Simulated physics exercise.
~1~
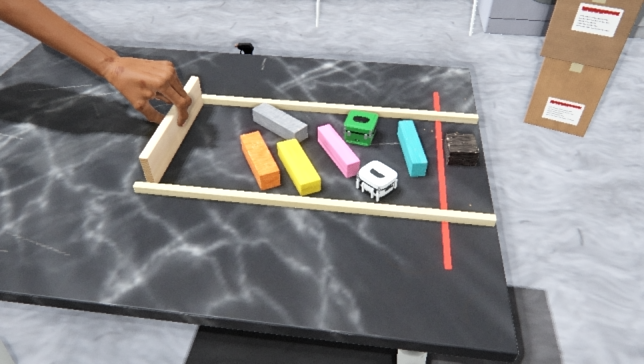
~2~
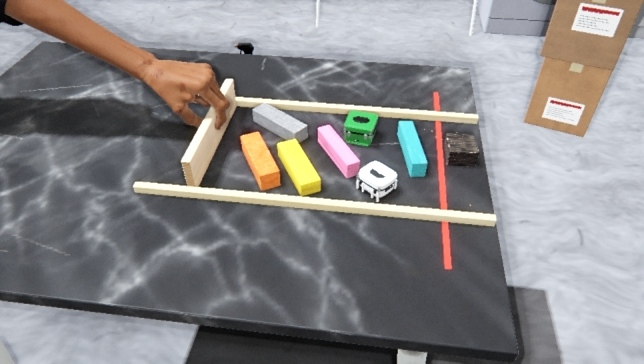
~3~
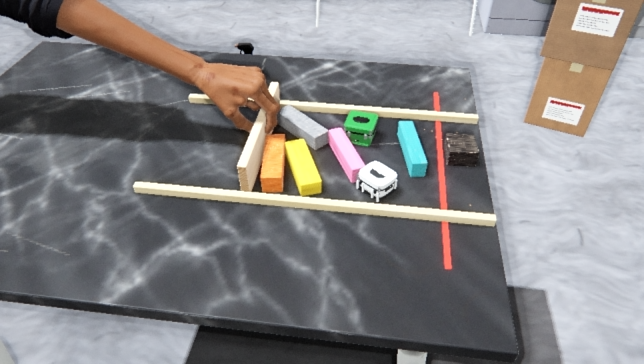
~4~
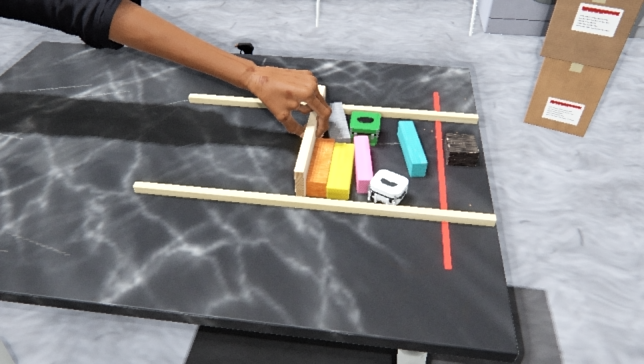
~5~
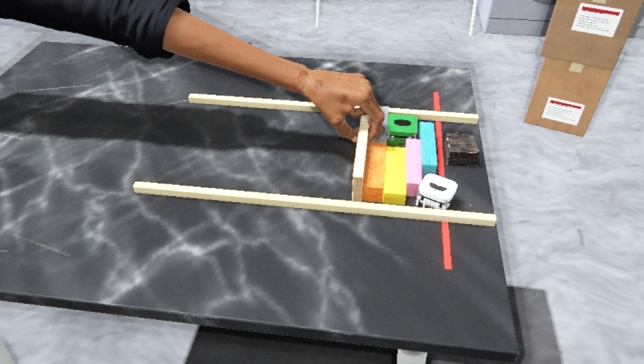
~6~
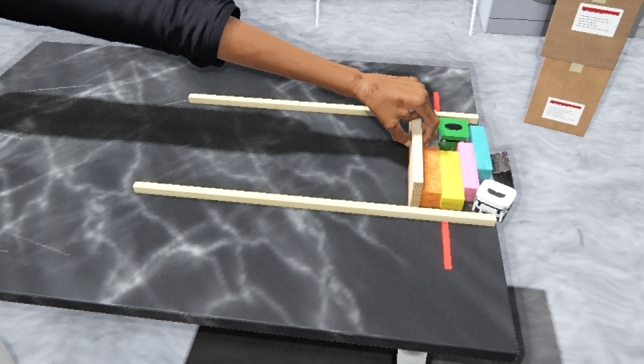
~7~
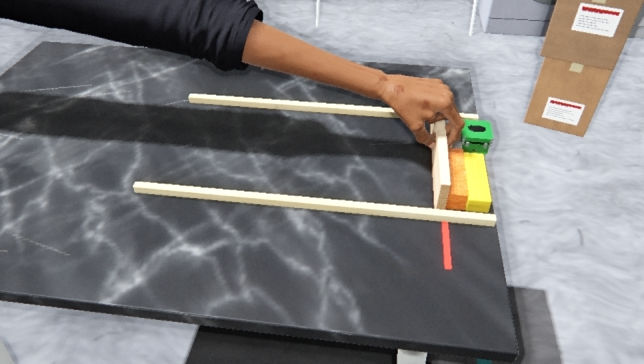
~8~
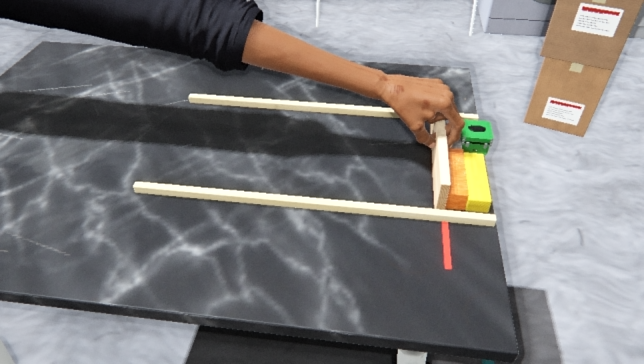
A hand-pushed board sweeps colourful blocks right across a table, sending several off the edge.
